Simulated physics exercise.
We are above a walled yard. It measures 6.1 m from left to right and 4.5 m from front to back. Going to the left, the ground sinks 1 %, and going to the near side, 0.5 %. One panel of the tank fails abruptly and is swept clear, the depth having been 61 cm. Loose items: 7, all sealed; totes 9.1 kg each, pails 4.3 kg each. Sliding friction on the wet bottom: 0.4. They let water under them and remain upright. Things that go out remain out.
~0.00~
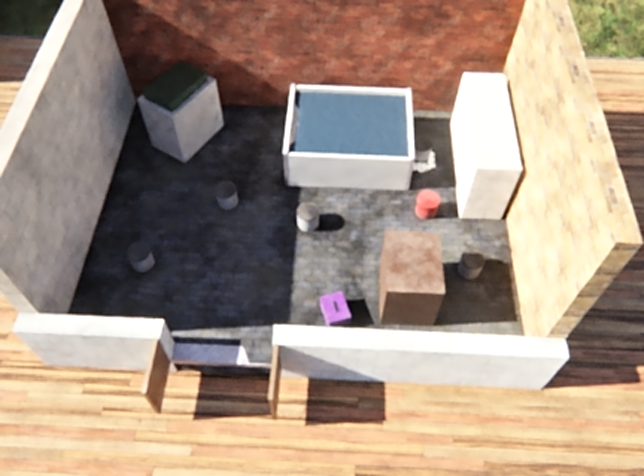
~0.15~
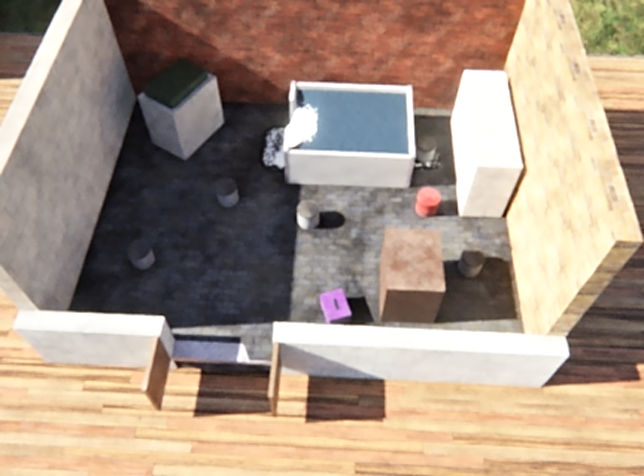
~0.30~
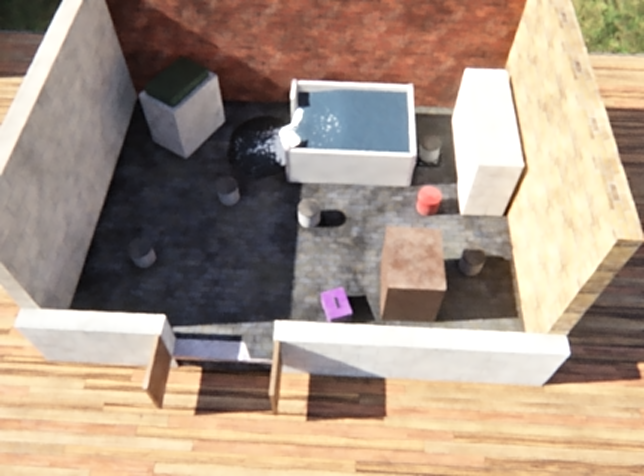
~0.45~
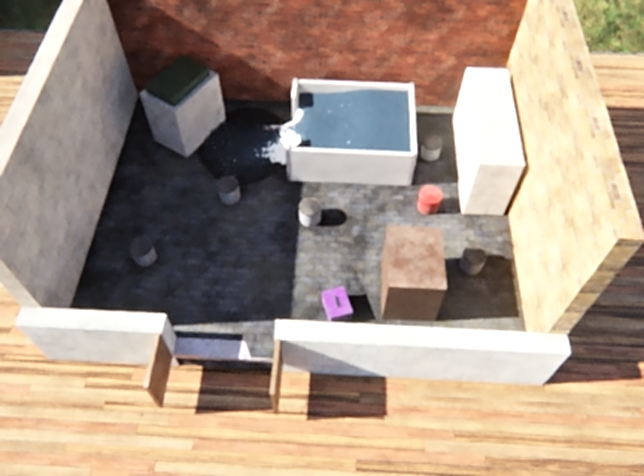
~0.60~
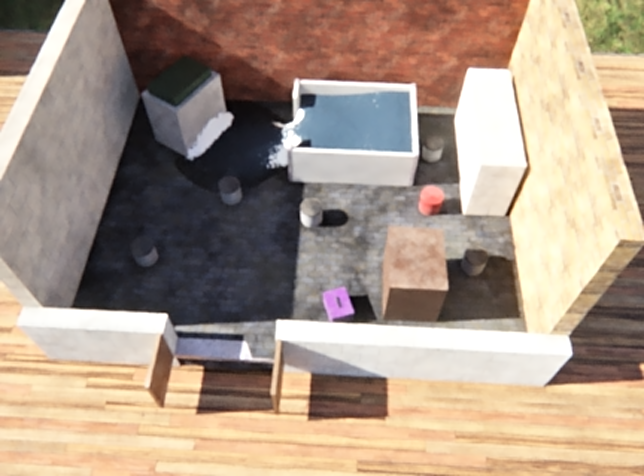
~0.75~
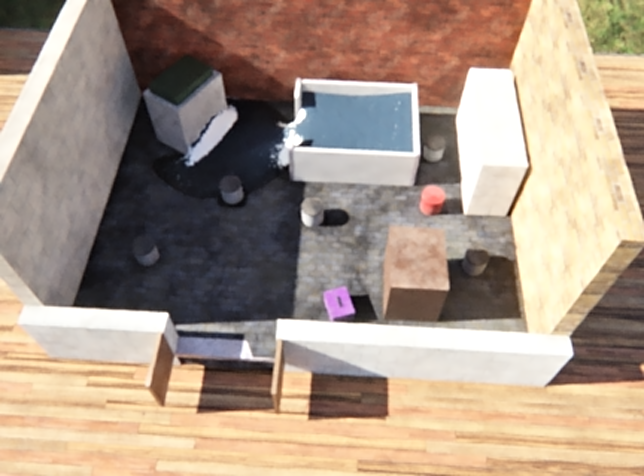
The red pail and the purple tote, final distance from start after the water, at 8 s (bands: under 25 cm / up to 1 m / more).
Red pail: Stays, purple tote: Short move.
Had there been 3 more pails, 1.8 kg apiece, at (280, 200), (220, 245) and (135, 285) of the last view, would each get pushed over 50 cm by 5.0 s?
Going one by one: Not far enough, not far enough, too far.
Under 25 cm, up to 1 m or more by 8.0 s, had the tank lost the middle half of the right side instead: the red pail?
Well, the red pail is flushed away.
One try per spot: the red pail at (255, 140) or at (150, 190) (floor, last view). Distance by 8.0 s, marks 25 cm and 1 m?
Run 1: It is pushed far off. Run 2: It is pushed far off.
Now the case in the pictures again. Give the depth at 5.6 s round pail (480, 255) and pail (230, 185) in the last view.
0 and 4 cm.
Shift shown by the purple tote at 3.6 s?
Roughly 0 centimetres by that point.
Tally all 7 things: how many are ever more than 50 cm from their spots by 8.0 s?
2.
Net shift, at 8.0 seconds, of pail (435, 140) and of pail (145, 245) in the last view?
In turn: 10 cm, 140 cm.
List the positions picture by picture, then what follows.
In the first frame, the red pail at (429, 199) rests on the ground; the purple tote at (336, 307) rests on the ground; water covers 2.6 m2; 0 of 7 have shifted.
In the second frame, the red pail at (429, 197), on the bottom; the purple tote at (336, 304), on the bottom; 3.0 m2 under water; 1 of 7 have shifted.
In the third frame, the red pail at (430, 195) rests on the ground; the purple tote at (337, 303) rests on the ground; water covers 3.7 m2; 1 of 7 have shifted.
In the fourth frame, the red pail at (431, 194), on the bottom; the purple tote at (337, 302), on the bottom; water covers 4.4 m2; 1 of 7 have shifted.
In the fifth frame, the red pail at (433, 195), on the bottom; the purple tote at (339, 302) rests on the ground; water covers 5.0 m2; 1 of 7 have shifted.
In the sixth frame, the red pail at (434, 195) rests on the ground; the purple tote at (339, 302), on the bottom; 5.5 m2 under water; 1 of 7 have shifted.
After 1.6 s the red pail is near (434, 195), 0.0 m from its start, aground; the purple tote is near (339, 302), 0.0 m from its start, aground; 0 of 7 are out; 0 afloat.
After 3.6 s the red pail is near (434, 195), 0.0 m from its start, aground; the purple tote is near (339, 302), 0.0 m from its start, aground; 0 of 7 are out; 0 afloat.
After 5.6 s the red pail is near (434, 195), 0.0 m from its start, aground; the purple tote is near (369, 298), 0.4 m from its start, aground; 0 of 7 are out; 0 afloat.
After 8.0 s the red pail is near (434, 195), 0.0 m from its start, aground; the purple tote is near (371, 297), 0.4 m from its start, aground; 0 of 7 are out; 0 afloat.
